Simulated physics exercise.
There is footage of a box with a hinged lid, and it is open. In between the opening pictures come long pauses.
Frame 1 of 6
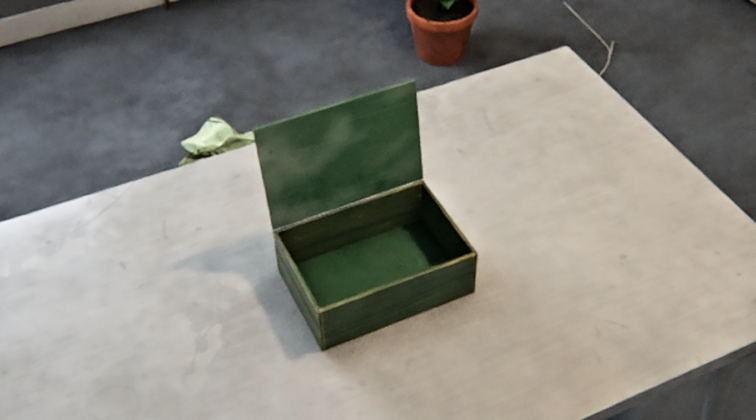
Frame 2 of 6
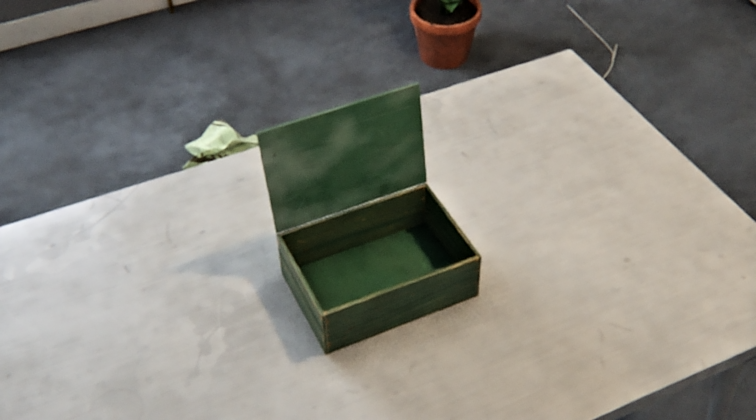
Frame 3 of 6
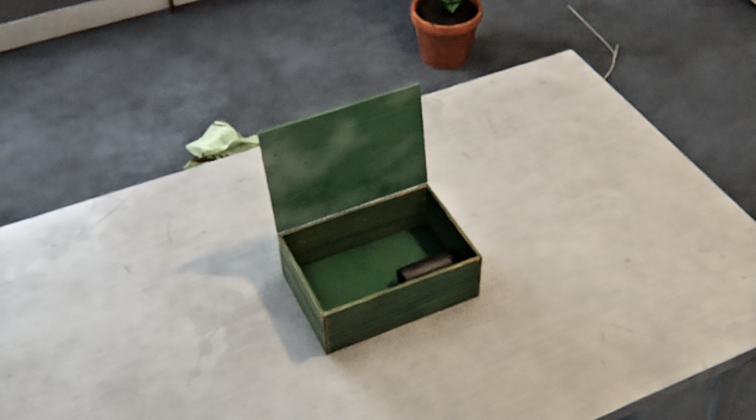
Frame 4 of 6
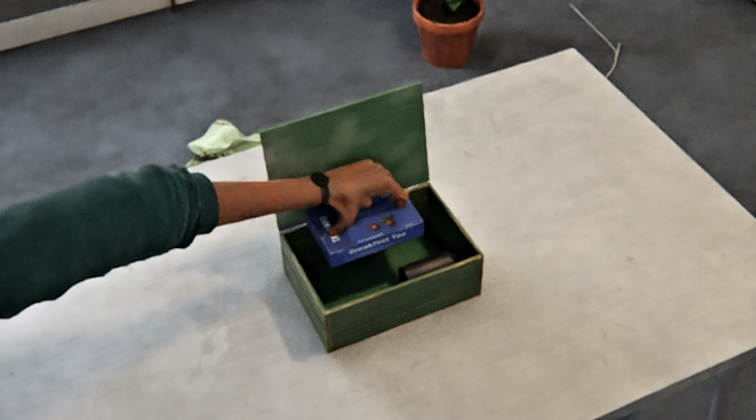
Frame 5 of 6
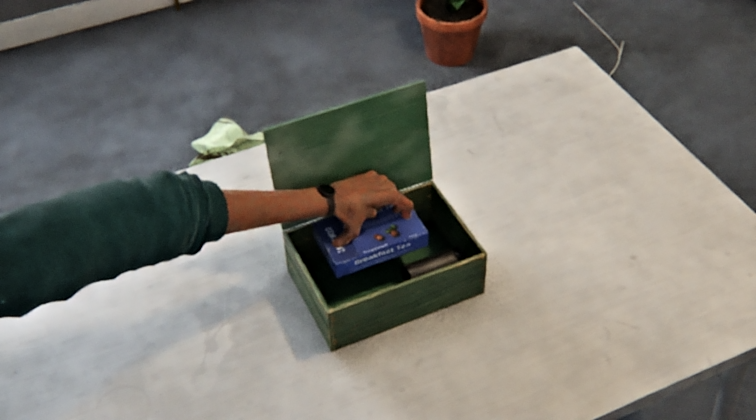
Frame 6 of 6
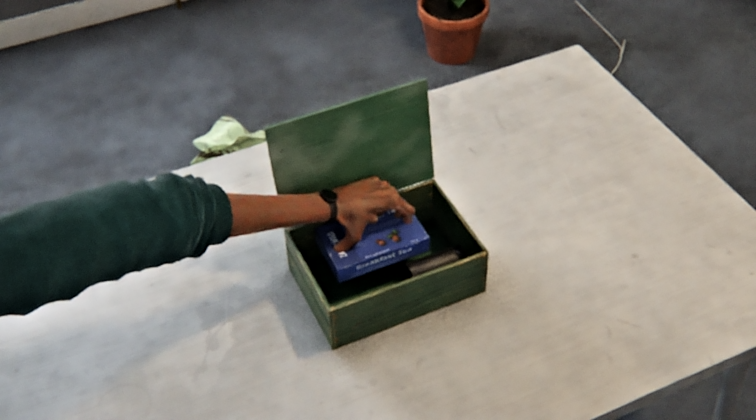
Hand in a dark green sleeve lowering a blue tea packet into an open green box beside a small dark object.
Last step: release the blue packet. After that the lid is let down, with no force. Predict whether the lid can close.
Prediction: The lid closes.
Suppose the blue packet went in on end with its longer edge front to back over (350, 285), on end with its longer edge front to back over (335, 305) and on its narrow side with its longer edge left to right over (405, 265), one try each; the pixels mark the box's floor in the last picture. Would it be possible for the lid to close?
First - not shut; second - not shut; third - not shut.
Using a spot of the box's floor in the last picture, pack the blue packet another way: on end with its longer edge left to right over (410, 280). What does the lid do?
In that case, no gap is left.
Then, 1.20 s after the last picture, lid starting down; blue packet slid a little near (373, 258); black shaker rolled about its own width.
Then, 1.90 s after the last picture, lid 37° above the rim; blue packet slid a little near (373, 258); black shaker rolled about its own width.
At rest, lid shut; moved from the start, blue packet; black shaker in place. Seen from the same camera at the end, blue packet near (373, 258).
